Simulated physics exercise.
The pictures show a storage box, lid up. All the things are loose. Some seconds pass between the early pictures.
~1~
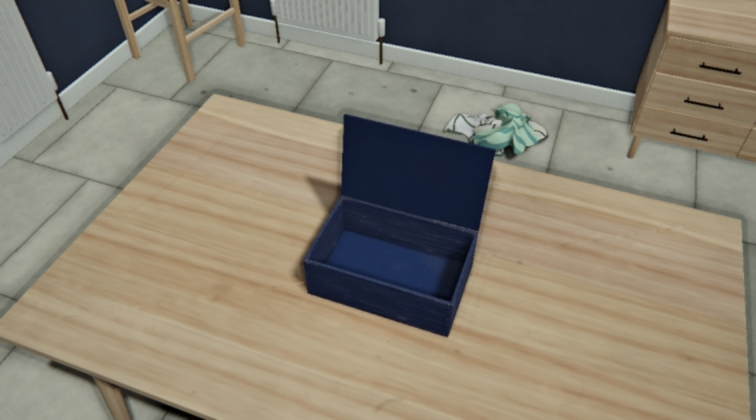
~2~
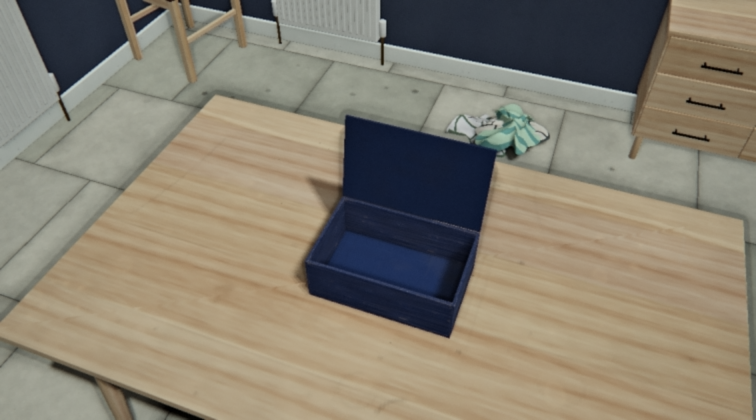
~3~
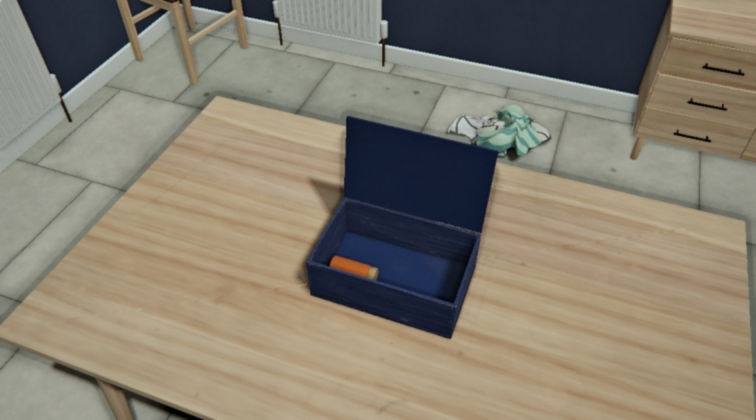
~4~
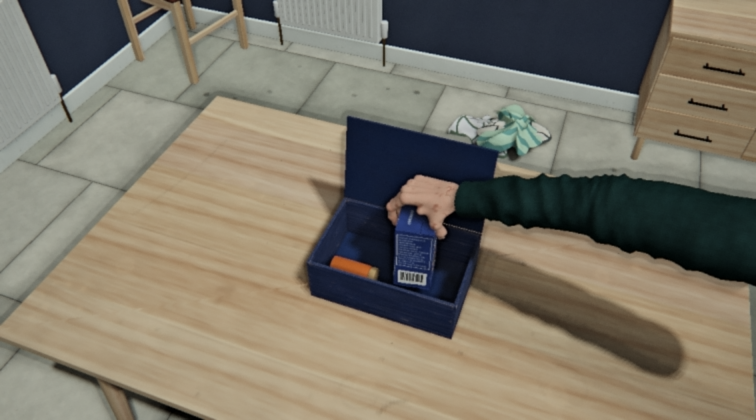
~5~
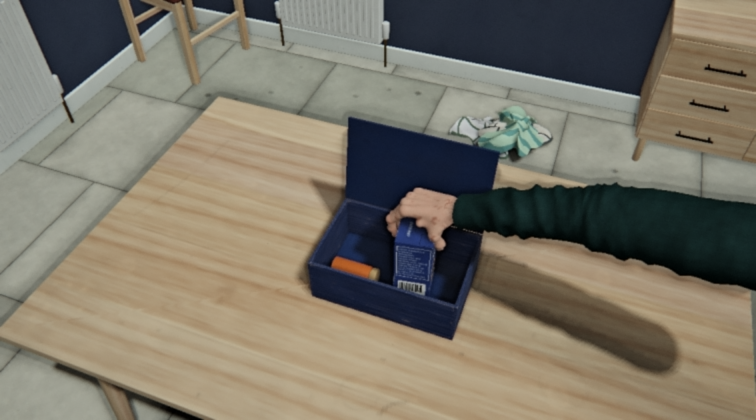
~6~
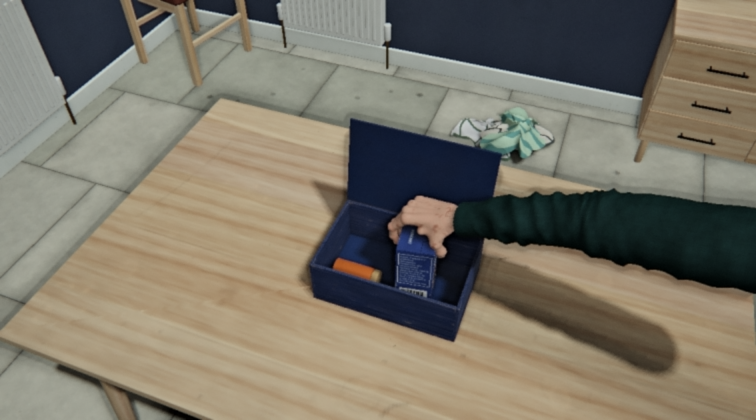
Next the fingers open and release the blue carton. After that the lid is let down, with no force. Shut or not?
In the end the lid is held up.
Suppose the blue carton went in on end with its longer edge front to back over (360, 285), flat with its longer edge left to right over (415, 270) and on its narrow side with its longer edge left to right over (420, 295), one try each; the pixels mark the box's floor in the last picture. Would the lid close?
First try: It stays ajar; second try: It sits on the rim; third try: It shuts flat.
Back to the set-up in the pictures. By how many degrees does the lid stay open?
About 45°.
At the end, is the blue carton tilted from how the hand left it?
The blue carton keeps its pose.
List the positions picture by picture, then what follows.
The last thing is not in view yet, in the first picture.
The last thing is not in view yet, in the second picture.
The last thing is not in view yet; orange shaker (354, 271), in the third picture.
Coming down; blue carton (417, 247); orange shaker (354, 271), in the fourth picture.
Coming down; blue carton (416, 257); orange shaker (355, 272), in the fifth picture.
In place under the hand; blue carton (417, 265); orange shaker (357, 274), in the sixth picture.
Then, 1.00 s past the last view, lid starting down.
Then, 1.30 s past the last view, lid 77° above the rim.
Then, 1.50 s past the last view, lid 66° above the rim.
Then, 1.70 s past the last view, lid 54° above the rim.
Finally, lid 47° above the rim; both still in place. Final places as the last picture's camera would see them, blue carton near (417, 265).
